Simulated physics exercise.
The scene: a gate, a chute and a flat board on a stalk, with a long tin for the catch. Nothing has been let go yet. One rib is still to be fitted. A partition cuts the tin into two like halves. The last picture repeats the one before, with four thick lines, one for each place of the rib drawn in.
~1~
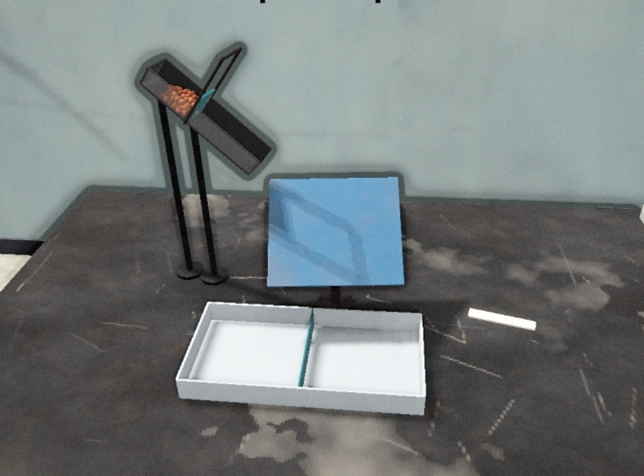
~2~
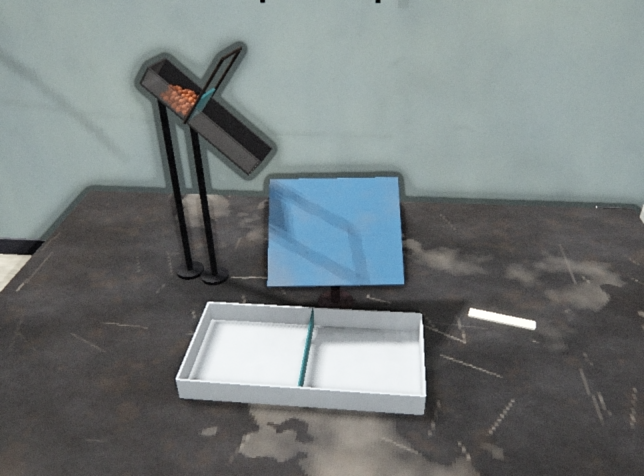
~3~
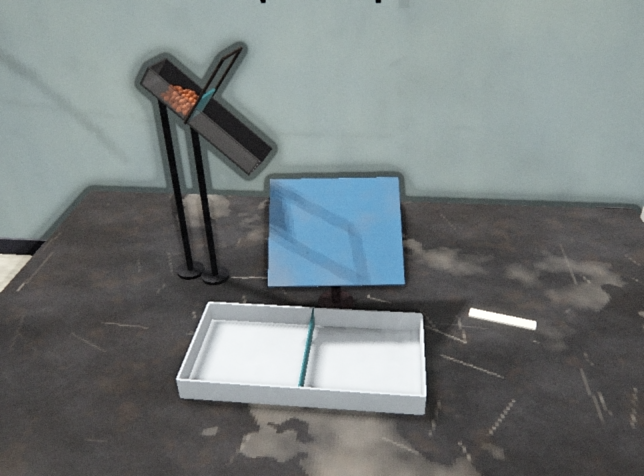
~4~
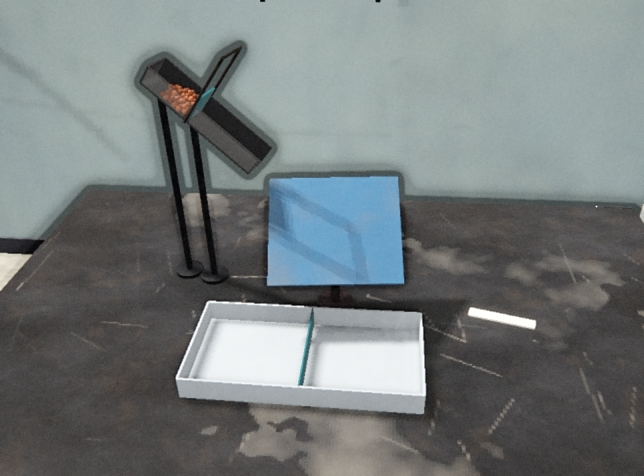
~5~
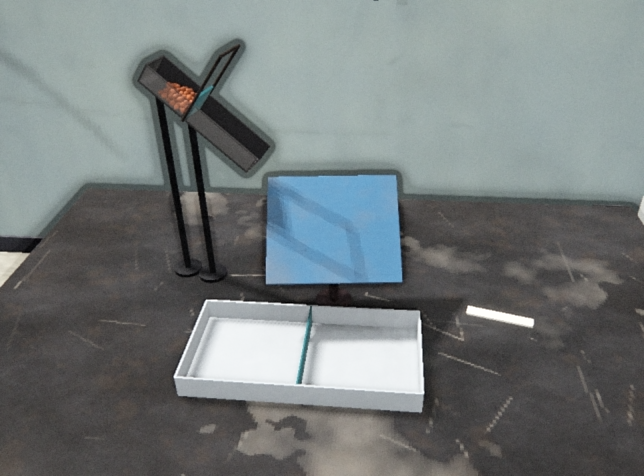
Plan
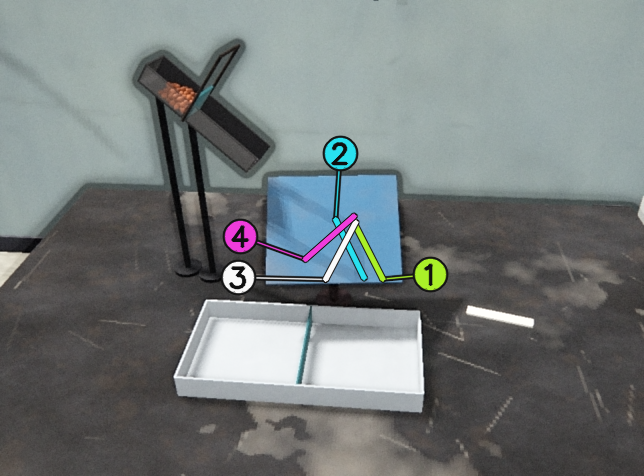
On a dark scuffed tabletop, orange pellets sit still in a raised chute behind its gate.
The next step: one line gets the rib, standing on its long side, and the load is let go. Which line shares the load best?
It is 3.
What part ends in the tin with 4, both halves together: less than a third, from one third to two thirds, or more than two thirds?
More than two thirds.
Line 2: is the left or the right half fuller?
More lands on the right.
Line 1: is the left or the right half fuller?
The right half.
On the marked copy, line 1 from (353, 220) to (382, 279); line 2 from (335, 219) to (364, 277); line 3 from (355, 222) to (325, 279); line 4 from (354, 216) to (305, 259).
For line 1, of what is caught, about a tenth in the left half, almost all in the right.
For line 2, of what is caught, about a tenth in the left half, almost all in the right.
For line 3, of what is caught, roughly half in the left half, roughly half in the right.
For line 4, of what is caught, almost all in the left half, about a tenth in the right.
